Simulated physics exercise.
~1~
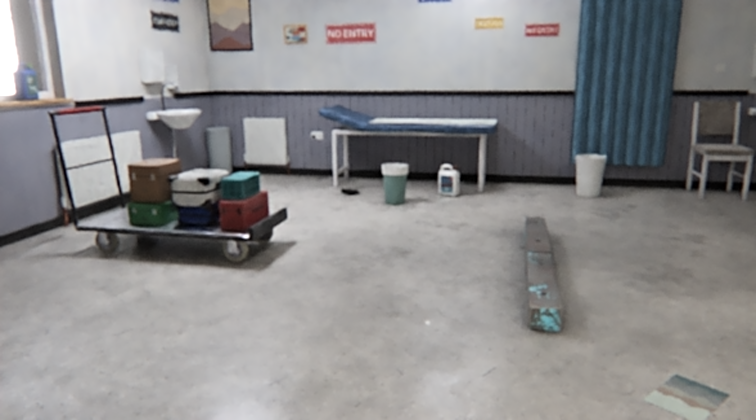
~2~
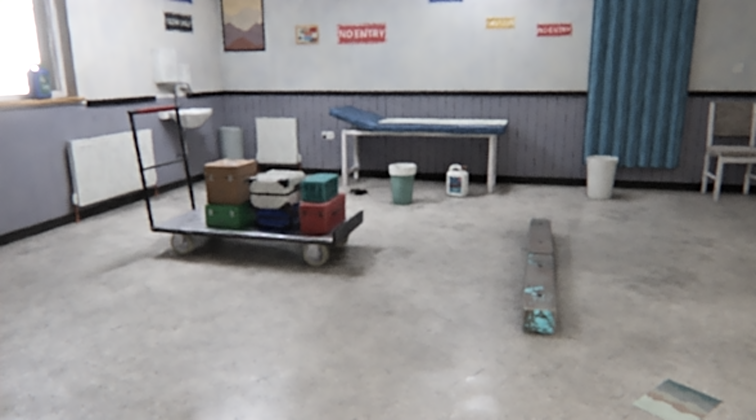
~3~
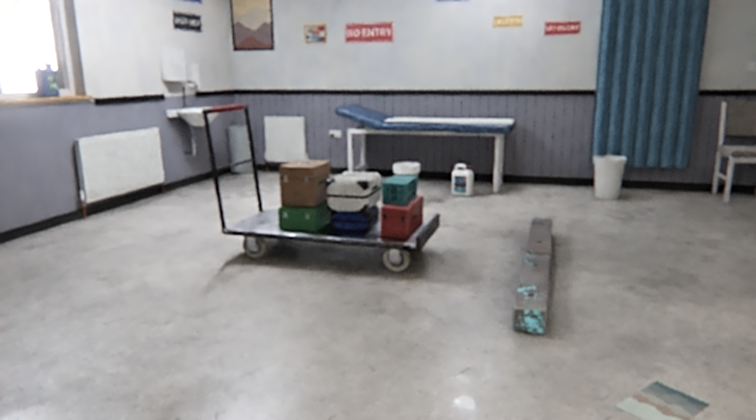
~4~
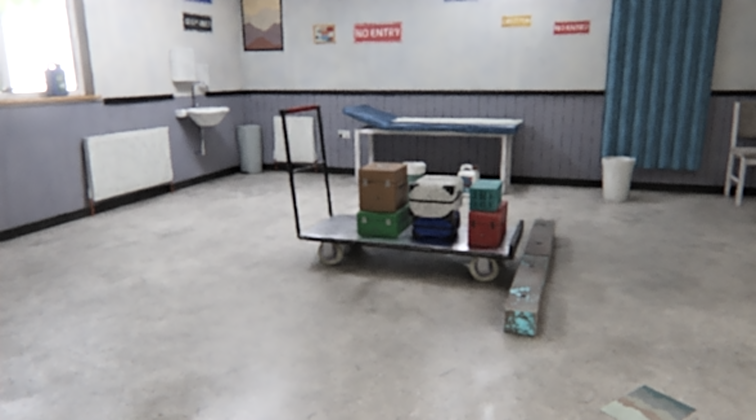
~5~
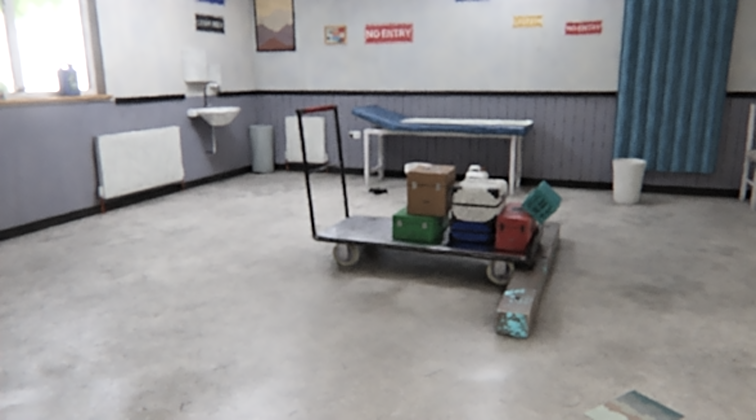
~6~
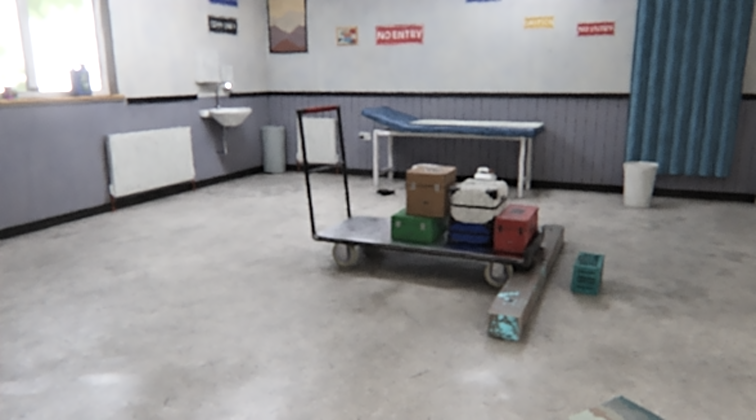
A flat trolley stacked with coloured cases rolled right across a grey floor until it stopped against a low kerb, and the teal crate on top tipped off the front, landing on the floor beyond while the other cases stayed aboard.
